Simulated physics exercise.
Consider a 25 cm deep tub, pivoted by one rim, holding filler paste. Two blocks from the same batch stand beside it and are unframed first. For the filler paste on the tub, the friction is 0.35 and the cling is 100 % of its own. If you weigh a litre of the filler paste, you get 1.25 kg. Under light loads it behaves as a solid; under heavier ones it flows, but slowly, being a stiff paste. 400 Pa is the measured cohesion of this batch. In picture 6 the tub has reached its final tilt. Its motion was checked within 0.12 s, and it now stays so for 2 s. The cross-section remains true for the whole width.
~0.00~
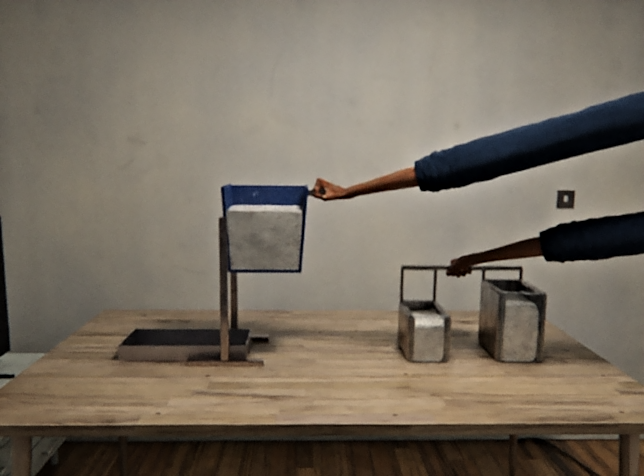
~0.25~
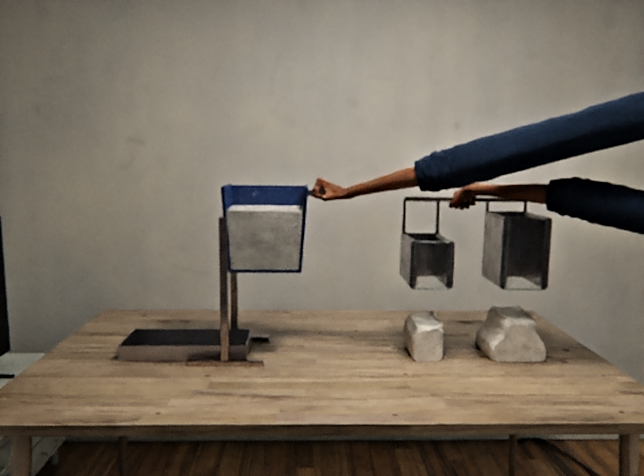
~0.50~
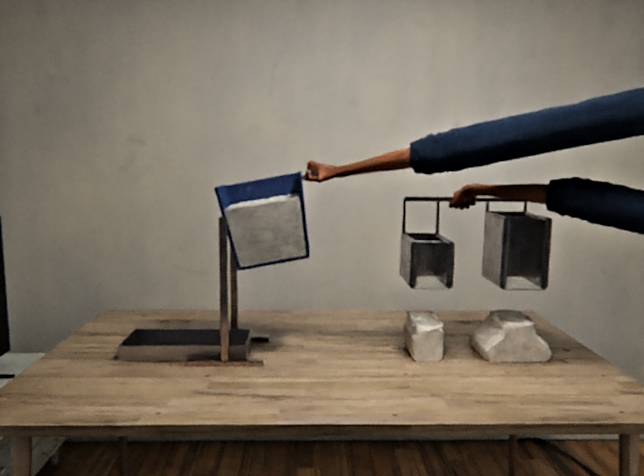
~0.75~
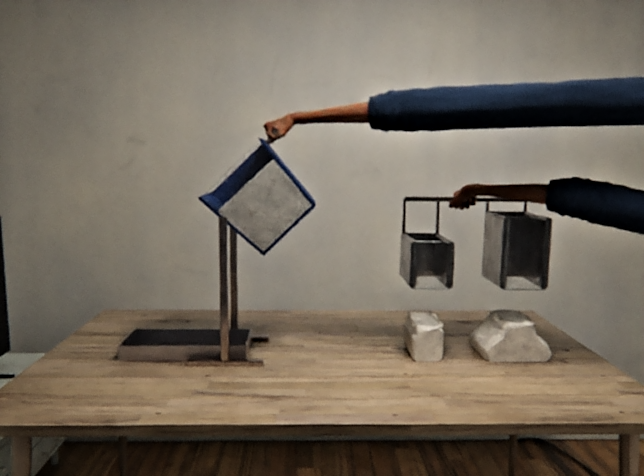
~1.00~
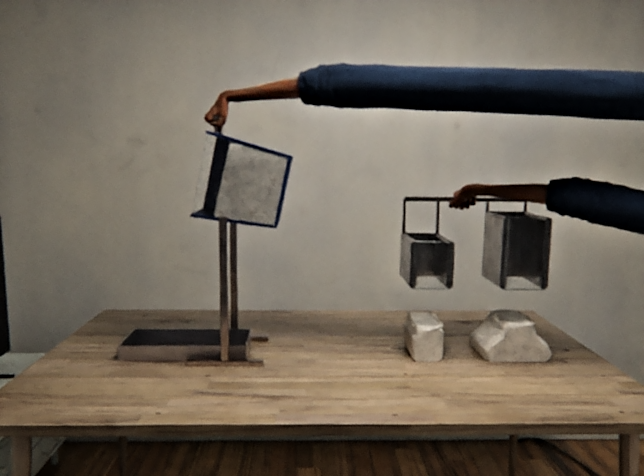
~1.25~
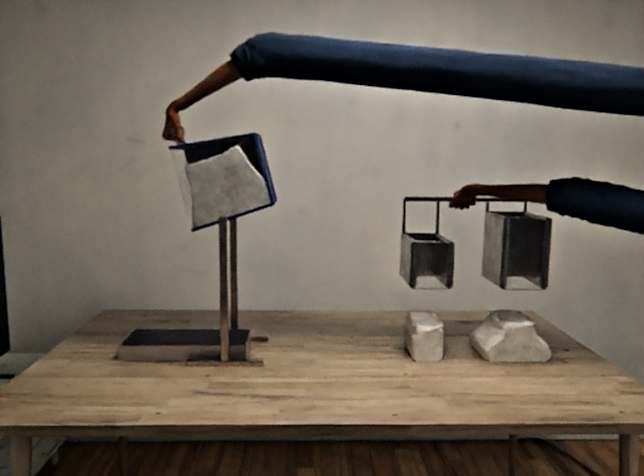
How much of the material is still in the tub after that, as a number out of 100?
About 29 out of 100.
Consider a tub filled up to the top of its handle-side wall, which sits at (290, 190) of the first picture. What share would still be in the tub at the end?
I'd put it at close to 35 per cent.
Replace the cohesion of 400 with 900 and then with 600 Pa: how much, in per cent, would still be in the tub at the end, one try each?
The two runs give near 100 % and near 40 % respectively.
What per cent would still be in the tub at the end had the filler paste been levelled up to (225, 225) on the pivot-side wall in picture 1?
Roughly 40 per cent would still be in the tub at the end.
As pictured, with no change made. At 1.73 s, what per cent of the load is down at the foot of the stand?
Some 60 per cent.
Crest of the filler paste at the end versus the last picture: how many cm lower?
15 cm or so.
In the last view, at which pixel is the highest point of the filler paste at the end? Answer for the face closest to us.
Peak location: Approx. (233, 196).
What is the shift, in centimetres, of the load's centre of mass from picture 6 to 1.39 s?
Shift: Some 9 cm.
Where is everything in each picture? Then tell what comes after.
In the first picture, handle-side rim at (305, 189), tilt 0 degrees; top of the filler paste at (235, 210); blocks stand 12 cm, 19 cm (left to right).
In the second picture, handle-side rim at (305, 189), tilt 0 degrees; top of the filler paste at (235, 210); blocks stand 12 cm, 14 cm (left to right).
In the third picture, handle-side rim at (297, 174), tilt 11 degrees; top of the filler paste at (295, 198); blocks stand 12 cm, 13 cm (left to right).
In the fourth picture, handle-side rim at (259, 140), tilt 44 degrees; top of the filler paste at (273, 161); blocks stand 12 cm, 13 cm (left to right).
In the fifth picture, handle-side rim at (207, 134), tilt 78 degrees; top of the filler paste at (232, 144); blocks stand 12 cm, 13 cm (left to right).
In the sixth picture, handle-side rim at (170, 149), tilt 104 degrees; top of the filler paste at (235, 146); blocks stand 12 cm, 13 cm (left to right).
After 1.39 s, the tub is at 104 degrees and holds 68 %.
After 1.56 s, the tub is at 104 degrees and holds 37 %.
After 1.73 s, the tub is at 104 degrees and holds 30 %.
After 1.90 s, the tub is at 104 degrees and holds 29 %.
After 3.25 s, at the end, the tub is at 104 degrees and holds 29 %.
